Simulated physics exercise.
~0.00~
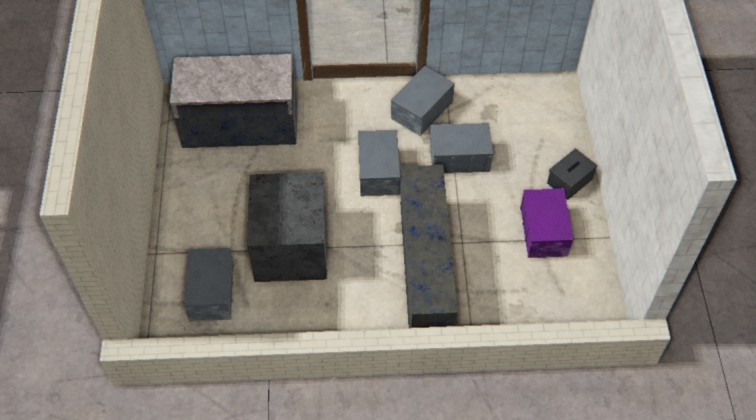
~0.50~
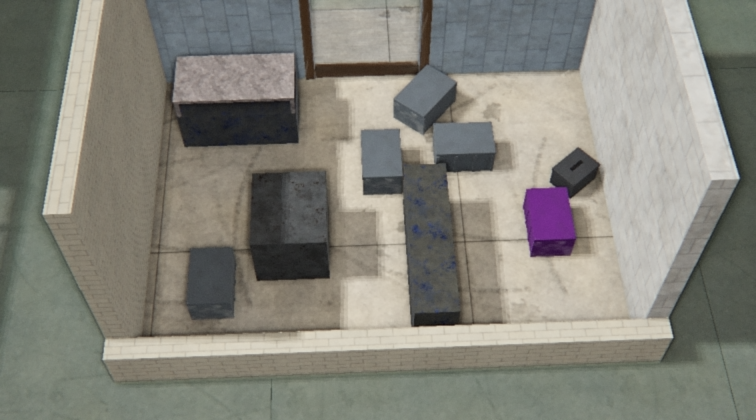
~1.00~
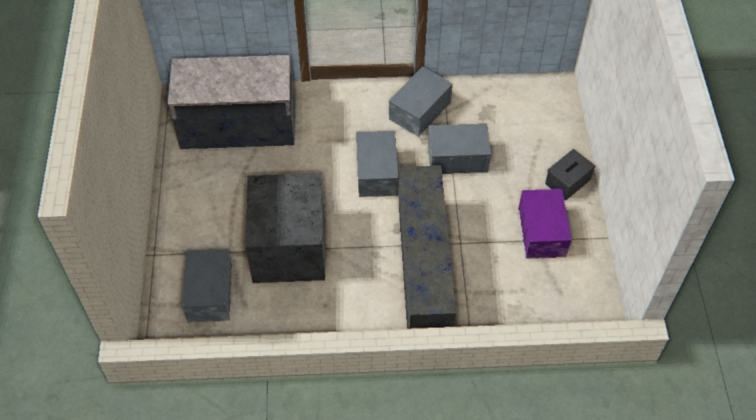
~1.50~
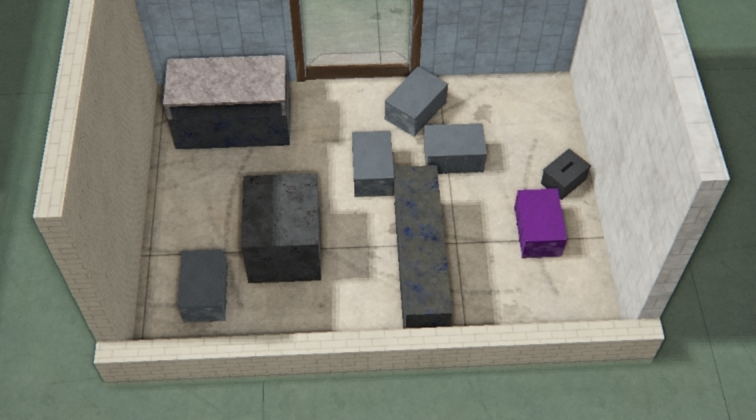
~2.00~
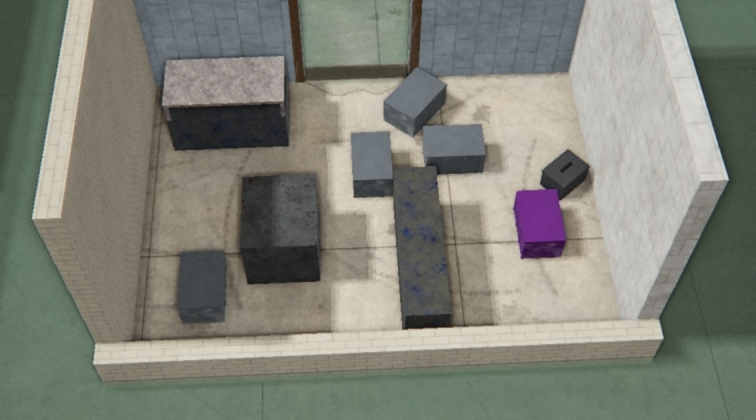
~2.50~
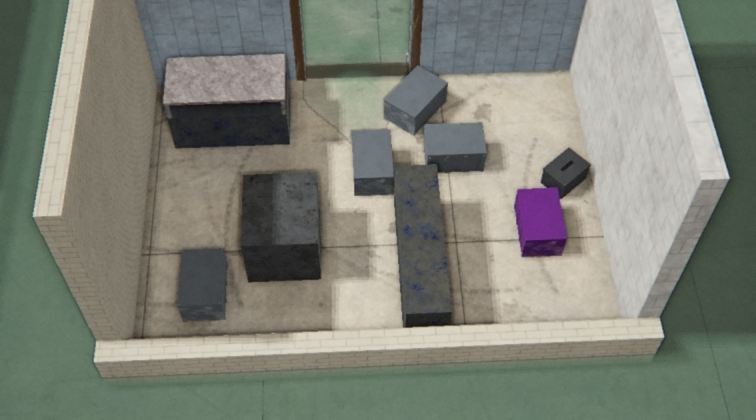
Small walled shop seen from above, with greenish water surrounding it and starting to seep through the doorway, crates staying still.
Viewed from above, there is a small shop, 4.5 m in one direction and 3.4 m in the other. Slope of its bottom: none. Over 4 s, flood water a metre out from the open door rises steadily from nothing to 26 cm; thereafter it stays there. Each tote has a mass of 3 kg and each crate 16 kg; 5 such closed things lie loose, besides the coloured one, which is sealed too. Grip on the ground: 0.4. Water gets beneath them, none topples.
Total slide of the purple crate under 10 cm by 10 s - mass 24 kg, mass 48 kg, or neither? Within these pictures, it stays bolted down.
The answer is only the higher mass.
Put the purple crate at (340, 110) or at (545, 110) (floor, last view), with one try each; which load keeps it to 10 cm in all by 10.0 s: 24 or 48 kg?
In order, no load succeeds and both loads succeed.
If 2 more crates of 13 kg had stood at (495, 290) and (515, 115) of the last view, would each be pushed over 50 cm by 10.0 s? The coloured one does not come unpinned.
Well, beyond half a metre and then below half a metre.
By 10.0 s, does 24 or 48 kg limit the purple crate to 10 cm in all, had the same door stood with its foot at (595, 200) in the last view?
Outcome - neither pick works.
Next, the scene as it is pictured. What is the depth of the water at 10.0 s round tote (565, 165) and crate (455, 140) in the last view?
Roughly 10 and 7 cm.
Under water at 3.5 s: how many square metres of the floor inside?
Some 2.5 m2 of it.
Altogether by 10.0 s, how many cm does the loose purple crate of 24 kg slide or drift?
Some 30 centimetres of travel in total.
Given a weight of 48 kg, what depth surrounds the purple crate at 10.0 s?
11 cm, roughly.
After 3.5 s the purple crate would be 0 cm from its start with 24 kg and 0 cm from its start with 48 kg; 0 cm of water round it then.
After 4.5 s the purple crate would be 0 cm from its start with 24 kg and 0 cm from its start with 48 kg; 0 cm of water round it then.
After 7.0 s the purple crate would be 6 cm from its start with 24 kg and 0 cm from its start with 48 kg; 5 cm of water round it then.
After 10.0 s the purple crate would be 30 cm from its start with 24 kg and 0 cm from its start with 48 kg; 11 cm of water round it then.
